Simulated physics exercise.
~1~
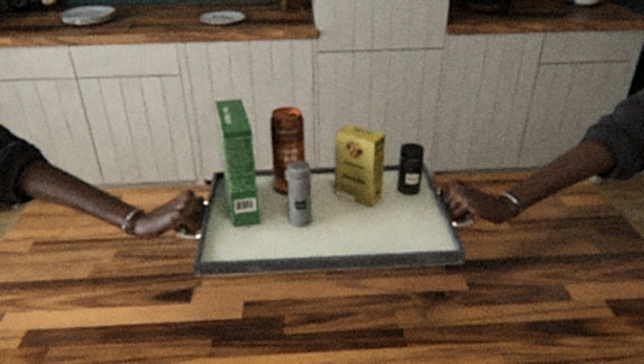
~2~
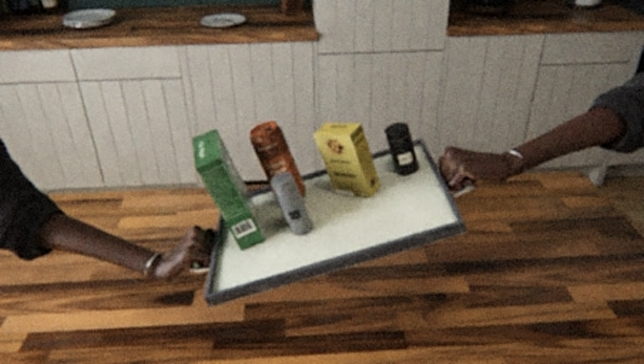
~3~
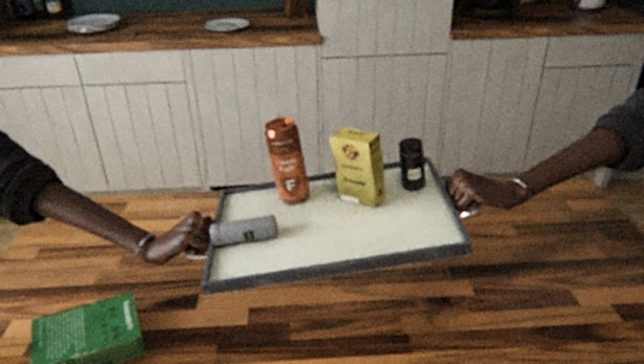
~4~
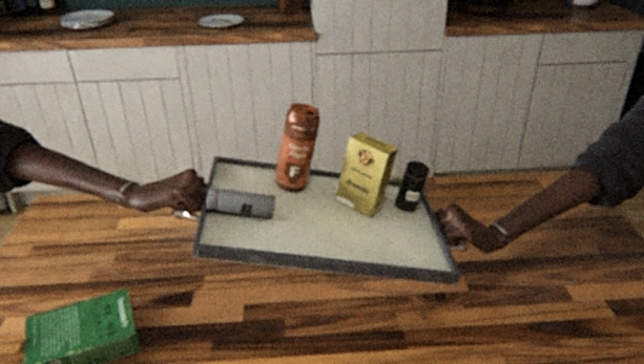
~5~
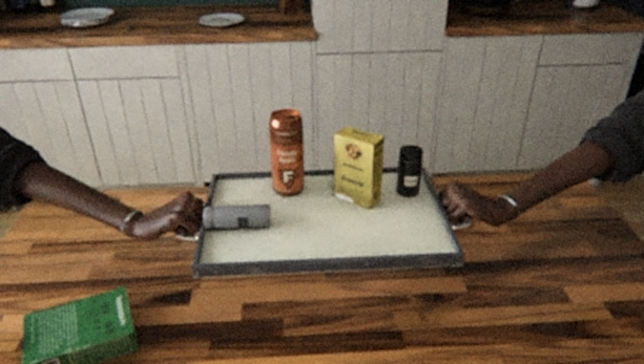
At first, two hands hold a pale tray level above a wooden counter, with a green packet, an orange can, a grey shaker, a yellow packet and a black shaker standing on it. The hands tip the tray steeply down to the left, and the items lean with it. The green packet drops off and lies on the counter at the lower left, while the grey shaker topples onto its side on the tray. The hands then tilt the tray down to the right before levelling it. Finally, the orange can, yellow packet and black shaker remain upright, beside the fallen grey shaker.
